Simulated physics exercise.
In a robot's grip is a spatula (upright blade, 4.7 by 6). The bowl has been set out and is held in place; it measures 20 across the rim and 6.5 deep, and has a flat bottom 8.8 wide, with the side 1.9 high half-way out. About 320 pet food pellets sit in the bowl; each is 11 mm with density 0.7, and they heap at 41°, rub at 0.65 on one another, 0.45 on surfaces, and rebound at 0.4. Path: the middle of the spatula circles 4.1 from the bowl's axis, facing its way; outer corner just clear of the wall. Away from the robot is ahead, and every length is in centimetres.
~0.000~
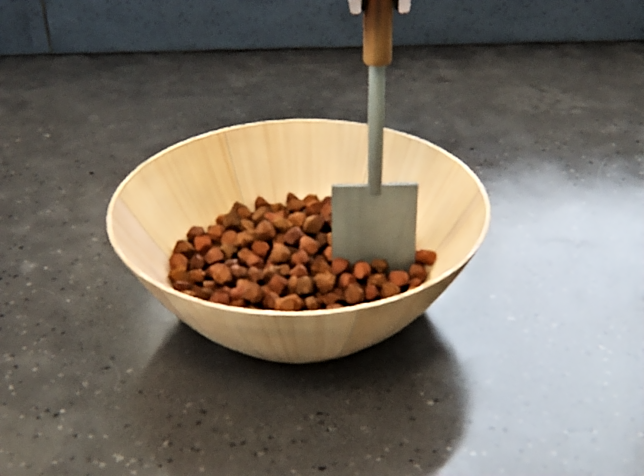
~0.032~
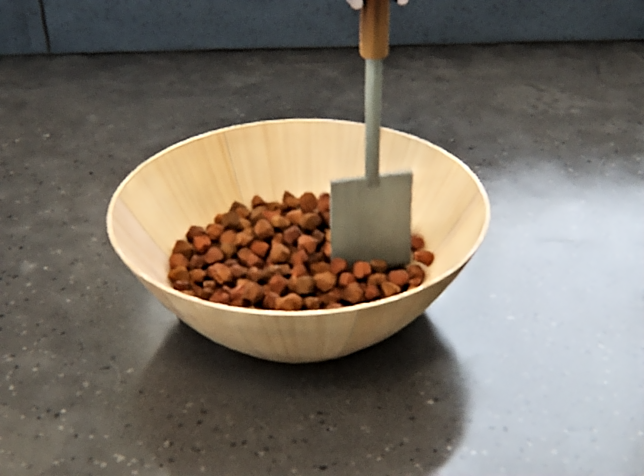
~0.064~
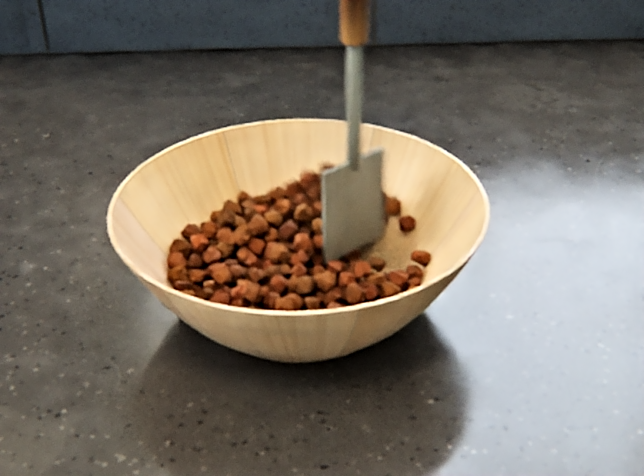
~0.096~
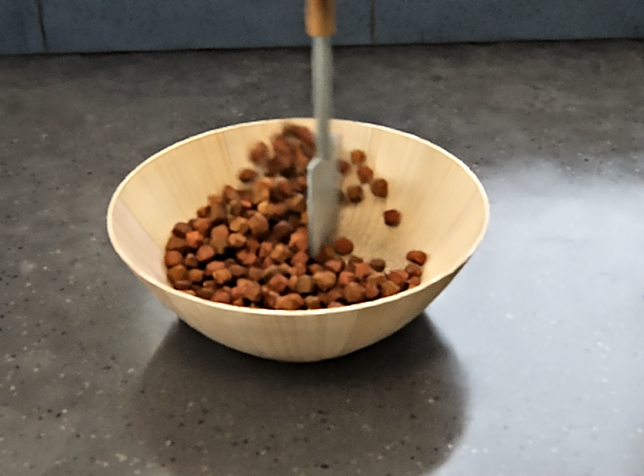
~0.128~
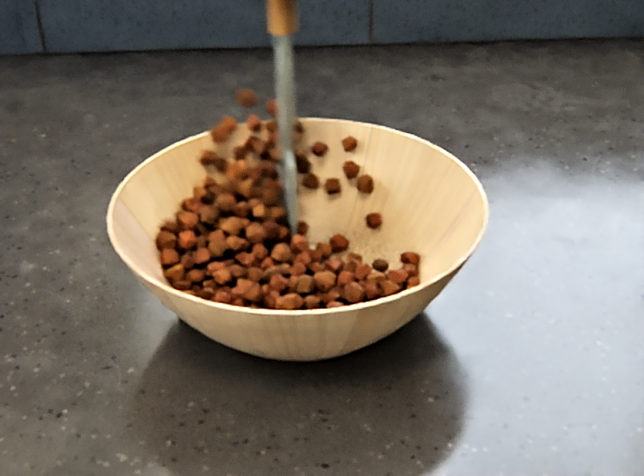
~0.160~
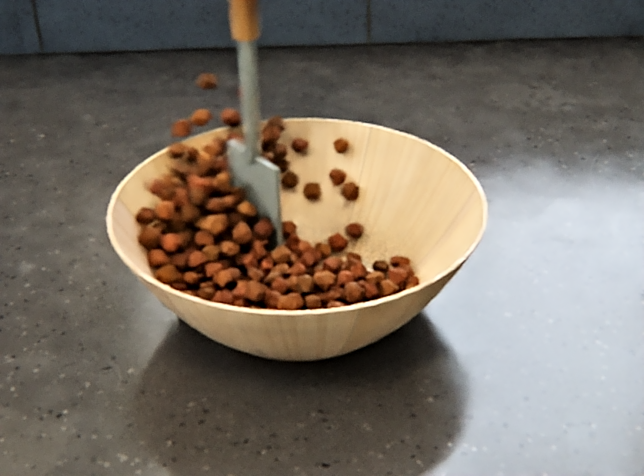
A metal spatula with a wooden handle swept leftward through reddish-brown pellets in a pale wooden bowl, pushing them up the left side and tossing several into the air above the rim.
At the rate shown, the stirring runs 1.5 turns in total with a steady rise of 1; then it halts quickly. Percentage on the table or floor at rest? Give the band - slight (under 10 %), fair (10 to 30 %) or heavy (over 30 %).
Band: Fair.
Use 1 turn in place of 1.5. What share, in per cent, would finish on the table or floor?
Roughly 15 percent would end up there.
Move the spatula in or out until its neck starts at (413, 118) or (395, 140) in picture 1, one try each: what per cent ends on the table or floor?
Close to 0 per cent for the first and close to 20 per cent for the second.
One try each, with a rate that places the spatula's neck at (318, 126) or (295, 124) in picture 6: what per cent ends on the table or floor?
About 0 and 5 %.
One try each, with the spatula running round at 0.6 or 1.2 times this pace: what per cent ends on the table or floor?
Roughly 5 and 25 per cent.
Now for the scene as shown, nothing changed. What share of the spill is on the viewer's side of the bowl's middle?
Close to 60 percent, I reckon.
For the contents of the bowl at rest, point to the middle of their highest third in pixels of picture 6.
(239, 251).
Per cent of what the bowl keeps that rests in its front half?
Around 50 percent of it.
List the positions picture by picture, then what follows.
The first frame shows spatula neck at (375, 159), 0° round; upper third of the load around (282, 261), from x 180 to 425, top at y 200; 324 in the bowl.
The second frame shows spatula neck at (372, 151), 12° round; upper third of the load around (287, 252), from x 180 to 425, top at y 195.
The third frame shows spatula neck at (354, 136), 40° round; upper third of the load around (283, 231), from x 175 to 420, top at y 170.
The fourth frame shows spatula neck at (323, 126), 68° round; upper third of the load around (279, 212), from x 175 to 415, top at y 130.
The fifth frame shows spatula neck at (286, 124), 97° round; upper third of the load around (254, 205), from x 165 to 410, top at y 100; 323 in the bowl, 1 in flight or on the tool.
The sixth frame shows spatula neck at (252, 130), 126° round; upper third of the load around (215, 199), from x 150 to 410, top at y 80; 321 in the bowl, 3 in flight or on the tool.
By 0.34 s, 284° round, highest piece 9 above the table; 293 in the bowl, 12 on the table or floor, 19 in flight or on the tool.
By 0.51 s, 83° round, highest piece 8 above the table; 275 in the bowl, 45 on the table or floor, 4 in flight or on the tool.
By 0.80 s, 180° round, highest piece 6 above the table; 267 in the bowl, 56 on the table or floor, 1 in flight or on the tool.
By 1.50 s, 180° round, highest piece 5 above the table; 267 in the bowl, 57 on the table or floor.
Final count, 267 in the bowl, 57 on the table or floor. That is 18 % on the table or floor.
